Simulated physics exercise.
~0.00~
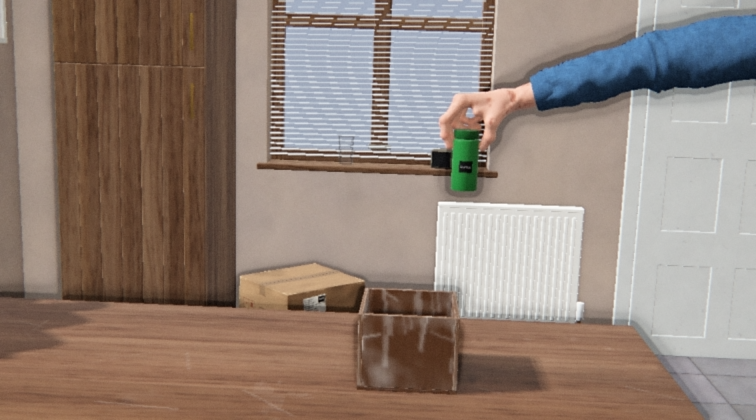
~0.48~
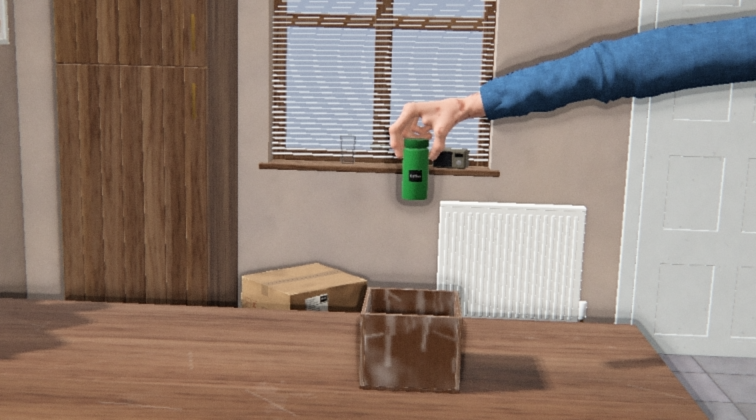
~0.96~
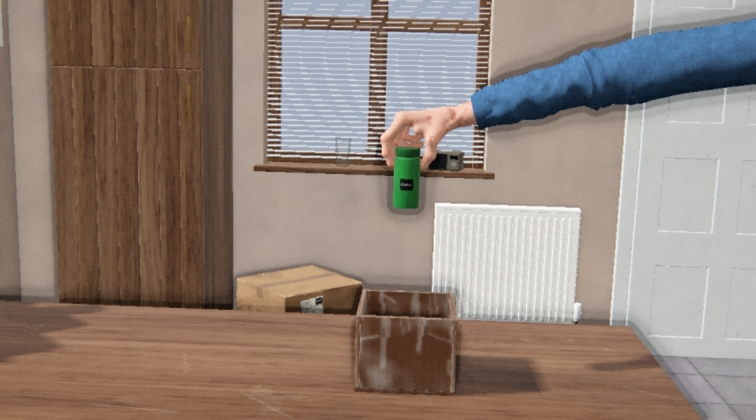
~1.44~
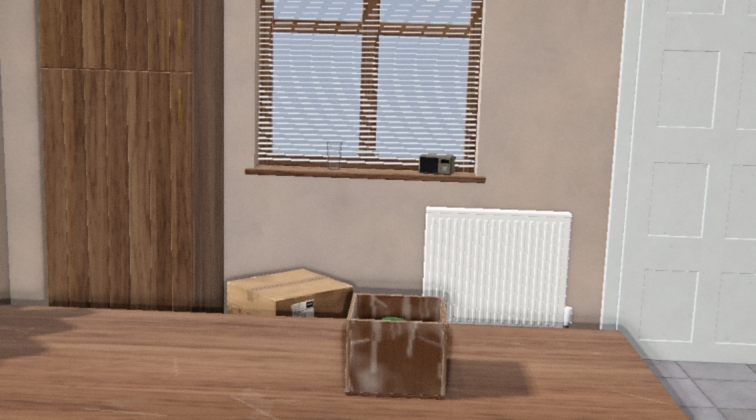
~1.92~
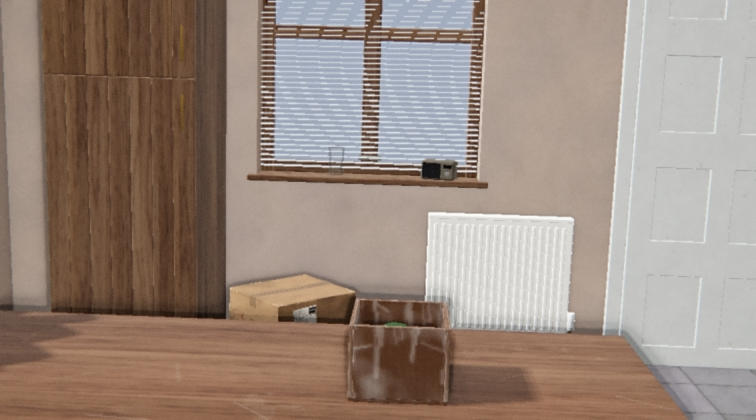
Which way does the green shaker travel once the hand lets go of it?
The green shaker moves down, dropping into the open brown box on the table.
